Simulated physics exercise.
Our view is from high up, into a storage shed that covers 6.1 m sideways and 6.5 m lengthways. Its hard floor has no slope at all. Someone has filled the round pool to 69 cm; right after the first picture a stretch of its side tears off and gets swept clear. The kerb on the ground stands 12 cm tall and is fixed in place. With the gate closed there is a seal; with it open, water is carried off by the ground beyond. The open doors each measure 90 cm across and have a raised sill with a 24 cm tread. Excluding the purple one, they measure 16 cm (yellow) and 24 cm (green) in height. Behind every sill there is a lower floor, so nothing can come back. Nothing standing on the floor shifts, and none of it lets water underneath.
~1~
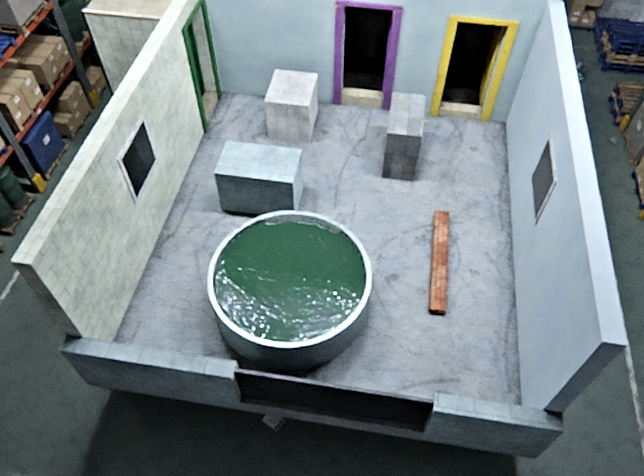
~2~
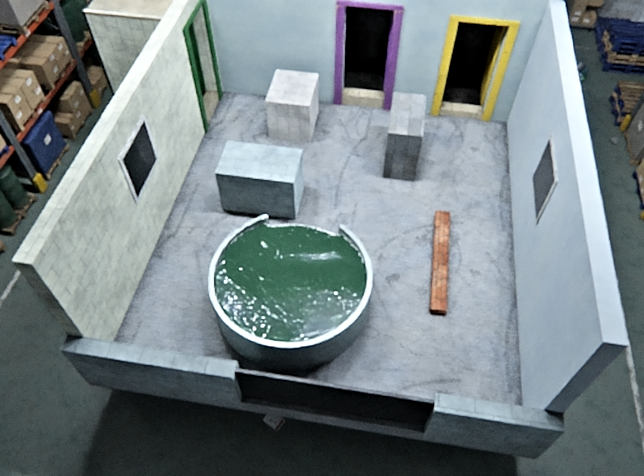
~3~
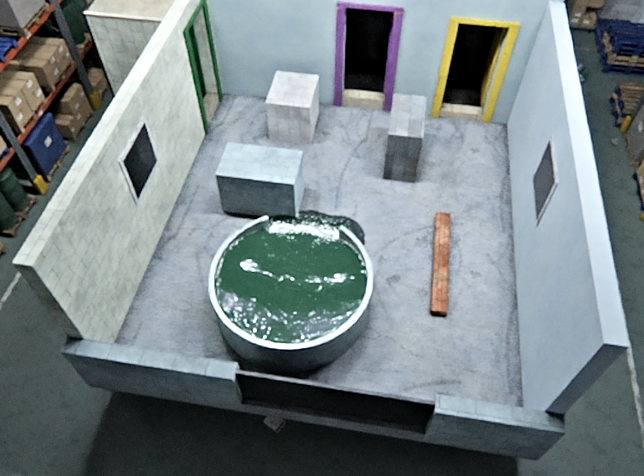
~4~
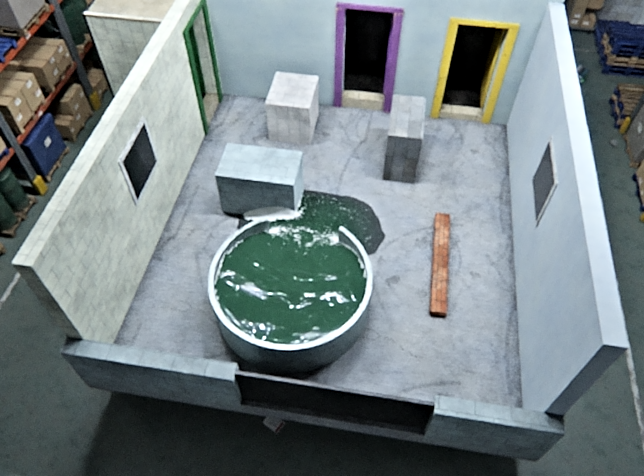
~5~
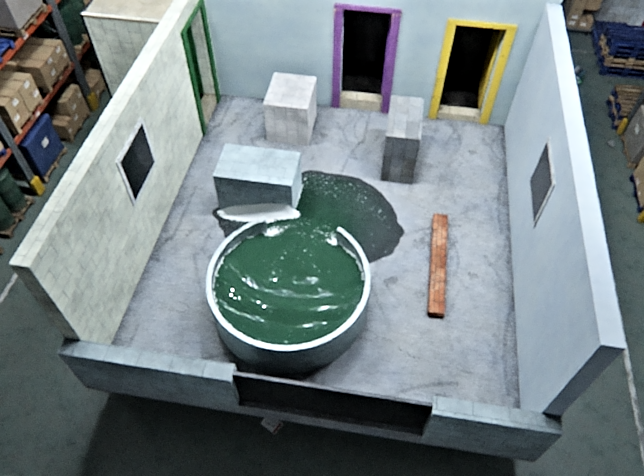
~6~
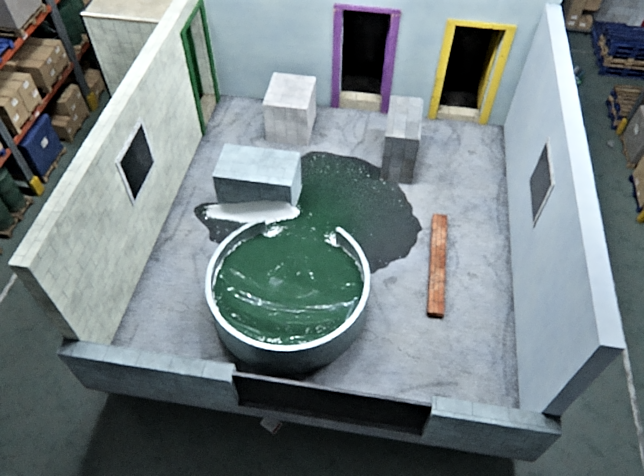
Green liquid pours through a gap in the round pool's far side and spreads across the floor.
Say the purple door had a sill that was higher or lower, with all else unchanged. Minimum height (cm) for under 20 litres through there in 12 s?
Roughly 31 cm.
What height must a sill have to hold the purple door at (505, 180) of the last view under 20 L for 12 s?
Around 13.0 cm would do it.
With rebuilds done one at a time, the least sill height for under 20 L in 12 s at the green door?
Roughly 10.0 cm at the green door.
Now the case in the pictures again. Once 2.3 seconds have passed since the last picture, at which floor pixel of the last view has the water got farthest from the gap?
Around pixel (497, 125).
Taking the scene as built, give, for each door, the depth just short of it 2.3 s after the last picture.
Purple 26, yellow 6, green 9 cm.
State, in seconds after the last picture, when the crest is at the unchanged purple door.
It peaks around 1.4 s.
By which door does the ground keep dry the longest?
Last in line is the green door.
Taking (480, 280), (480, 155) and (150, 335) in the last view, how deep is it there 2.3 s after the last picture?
Close to 0, 8 and 5 cm, one after the other.
Then, 0.7 s after the last picture water covers 30 % of the floor, deepest (48 cm) near (286, 227); 17 cm at the purple door, 0 litres in over its 26 cm sill.
Then, 2.3 s after the last picture water covers 65 % of the floor, deepest (36 cm) near (377, 112); 26 cm at the purple door, 38 litres in over its 26 cm sill.
Then, 11.3 s after the last picture water covers 100 % of the floor, deepest (14 cm) near (368, 409); 8 cm at the purple door, 47 litres in over its 26 cm sill.
At the purple door as built, the water peaked near 34 cm, 1.3 s after the last picture.
With a sill of 26 cm, 47 litres would have come in within the 12 s; with 35 cm, 7 litres. So under 20 litres takes about 31 cm.
